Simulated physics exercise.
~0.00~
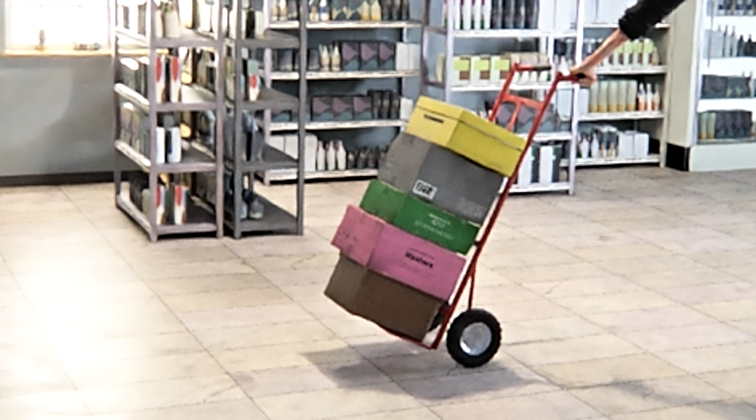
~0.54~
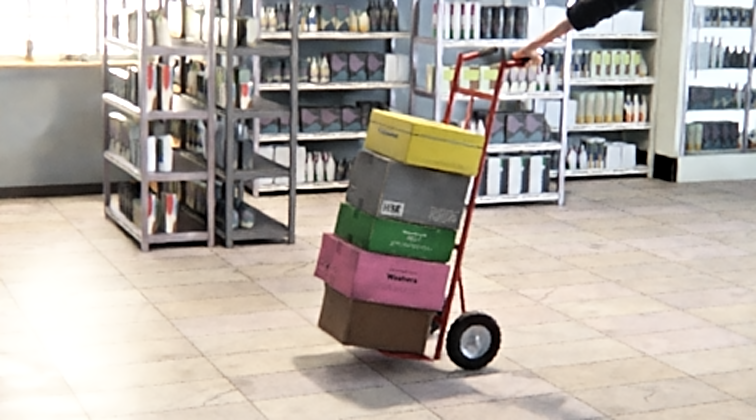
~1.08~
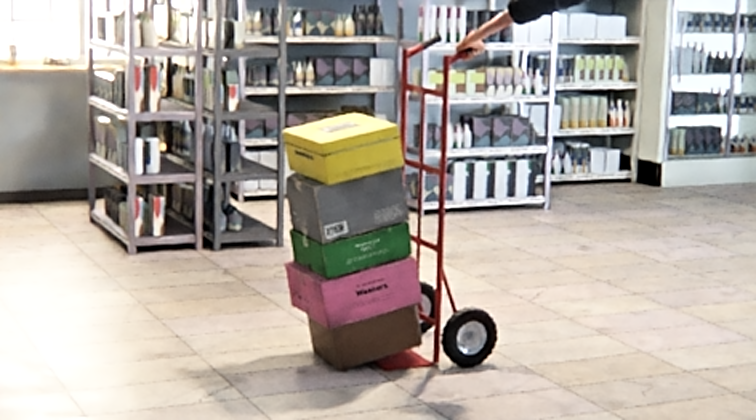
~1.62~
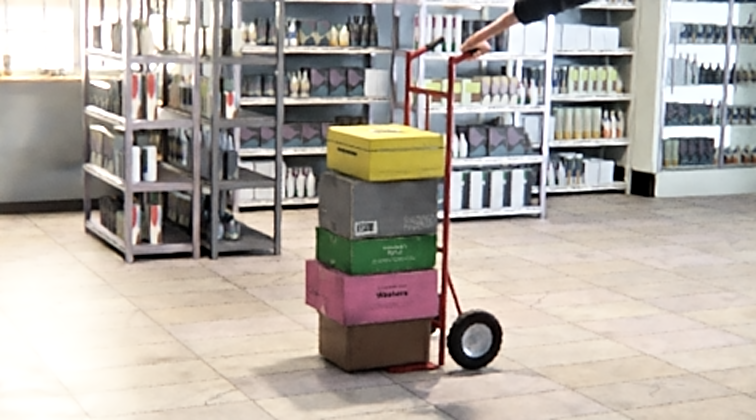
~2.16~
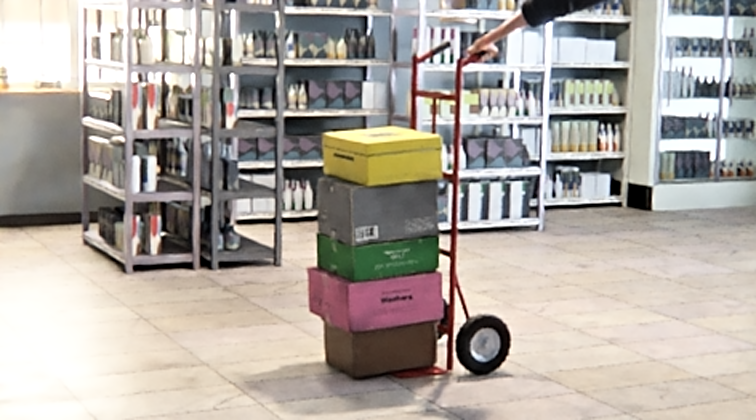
The clip shows a hand tilting a red sack truck upright on a tiled floor near store shelves, its stack of yellow, grey, green, pink and brown boxes shifting slightly as it lands, then settling, still stacked, while the hand holds the handle.
